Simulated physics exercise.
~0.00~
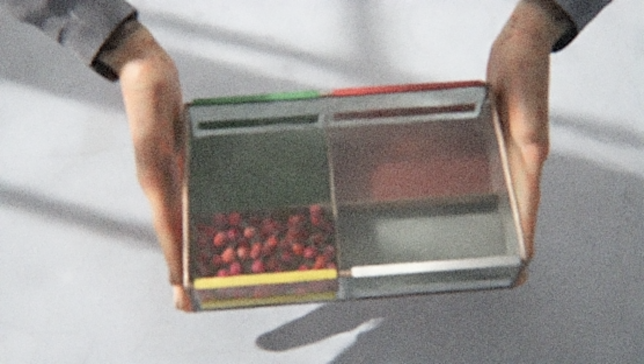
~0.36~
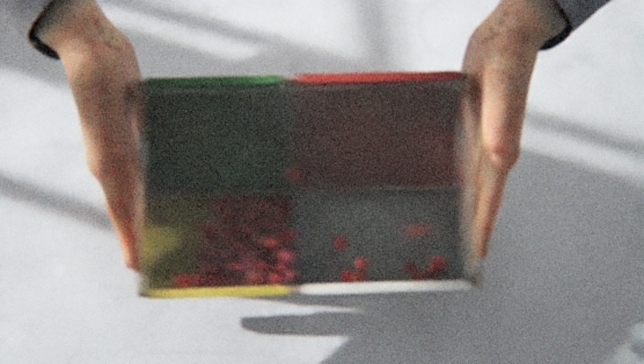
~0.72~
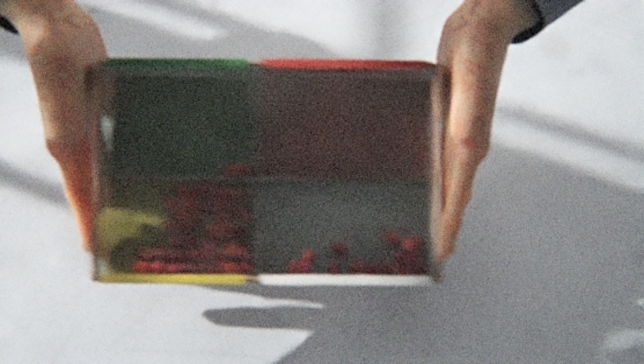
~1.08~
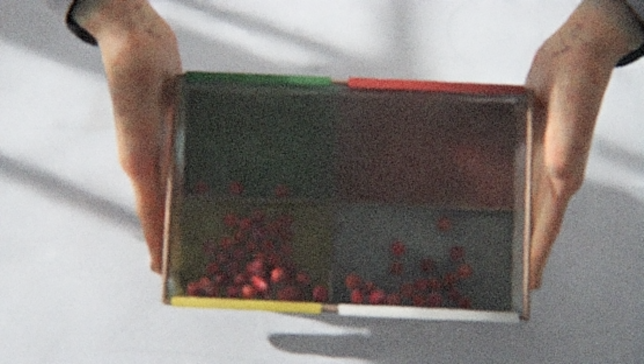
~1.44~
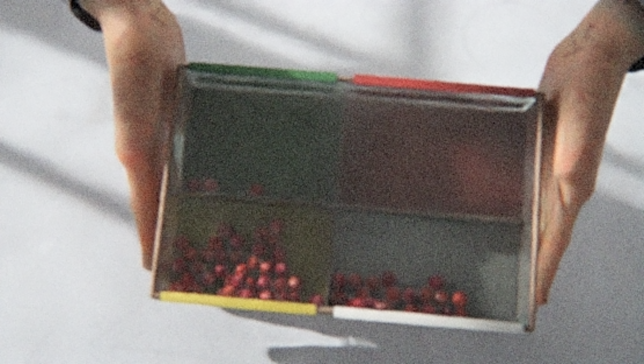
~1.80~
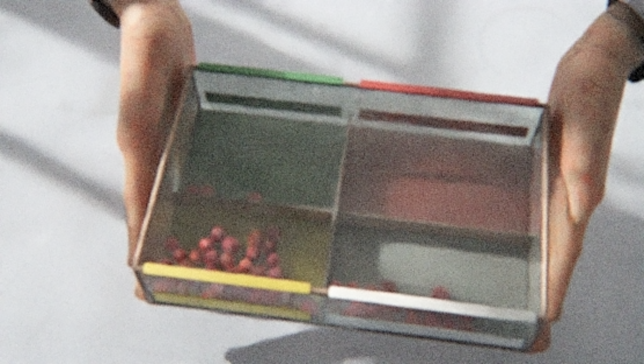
At the start, two hands hold a clear-lidded box with four compartments edged in green, red, yellow and white, and small red berries are heaped in the yellow-edged one at the lower left. The hands tip the box steeply toward the viewer and swing it left, and some berries scatter into the white-edged compartment. They carry it farther left, then sweep it back to the right, with a few berries showing near the green side. The tilt then eases back, leaving most berries in the yellow-edged compartment, a smaller share in the white-edged one, and the red-edged one empty.
